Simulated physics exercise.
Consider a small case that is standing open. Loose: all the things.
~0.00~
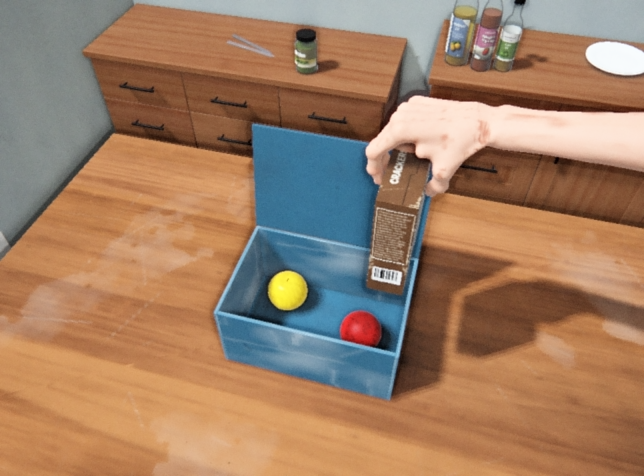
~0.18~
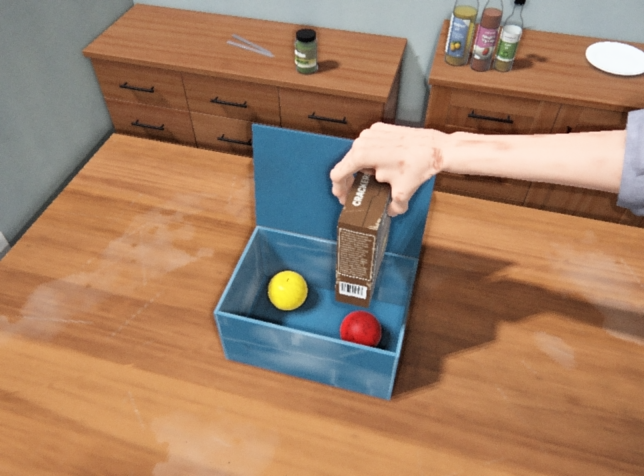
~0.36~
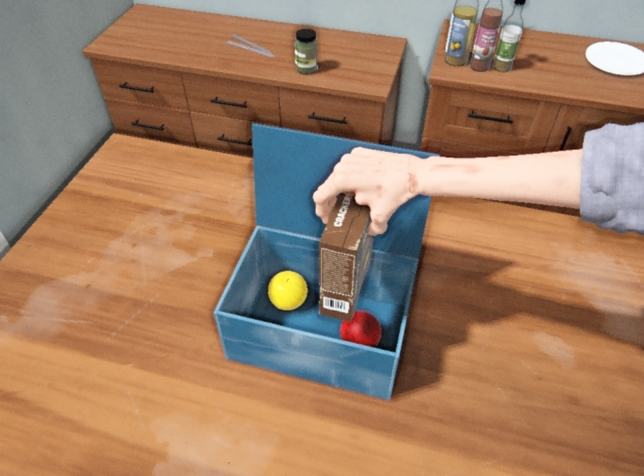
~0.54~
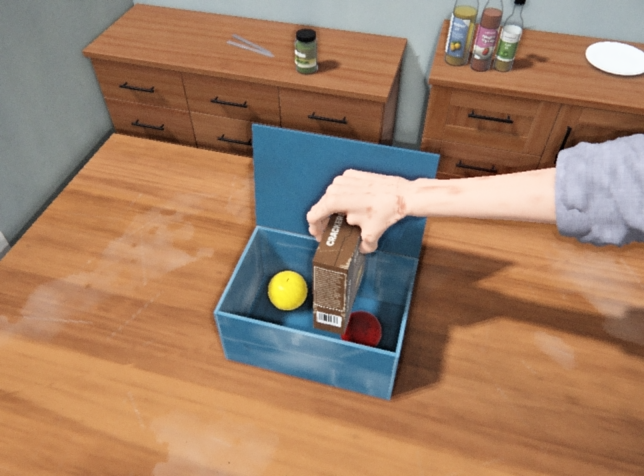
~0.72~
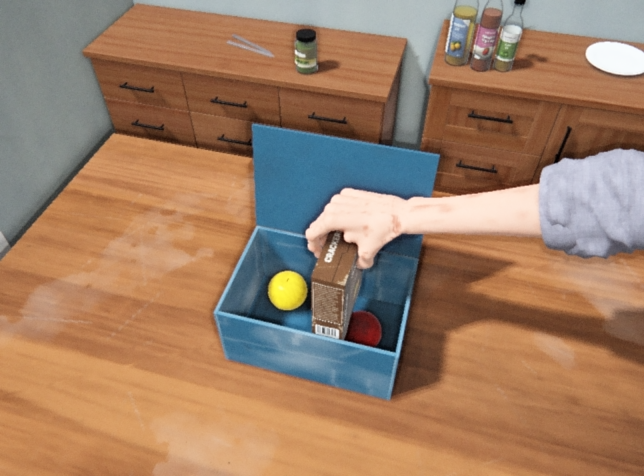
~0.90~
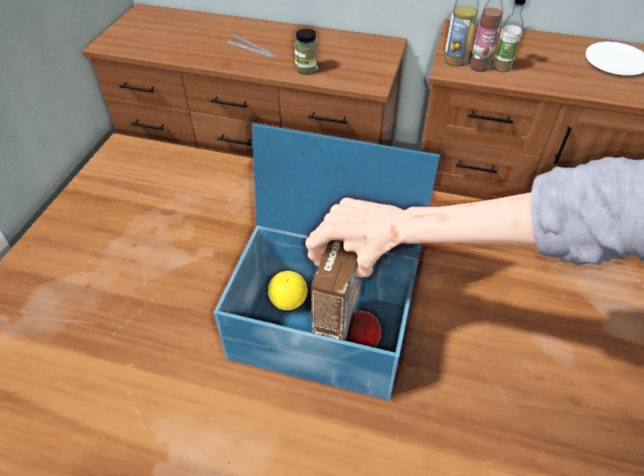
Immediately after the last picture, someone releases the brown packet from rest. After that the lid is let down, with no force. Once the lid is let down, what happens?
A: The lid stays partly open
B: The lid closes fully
(B) The lid closes fully.
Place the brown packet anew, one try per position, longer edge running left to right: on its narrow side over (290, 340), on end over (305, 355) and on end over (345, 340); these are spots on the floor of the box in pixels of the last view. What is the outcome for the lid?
The lid lowers completely the first time, is kept raised the second time and lowers completely the third time.
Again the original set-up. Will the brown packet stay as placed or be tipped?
Simply put, the brown packet gets tilted.
By 1.40 s, brown packet on its side near (301, 301); red ball moved a little.
By 2.40 s, lid 66° above the rim; brown packet on its side near (286, 314); red ball moved a little; yellow apple moved a little.
By 2.80 s, lid 23° above the rim; brown packet on its side near (286, 314); red ball moved a little; yellow apple moved a little.
When it is over (3.5 s), lid shut; lying over in the box, brown packet; the other 2 as before. End places, in pixels of the last picture, brown packet near (286, 314).
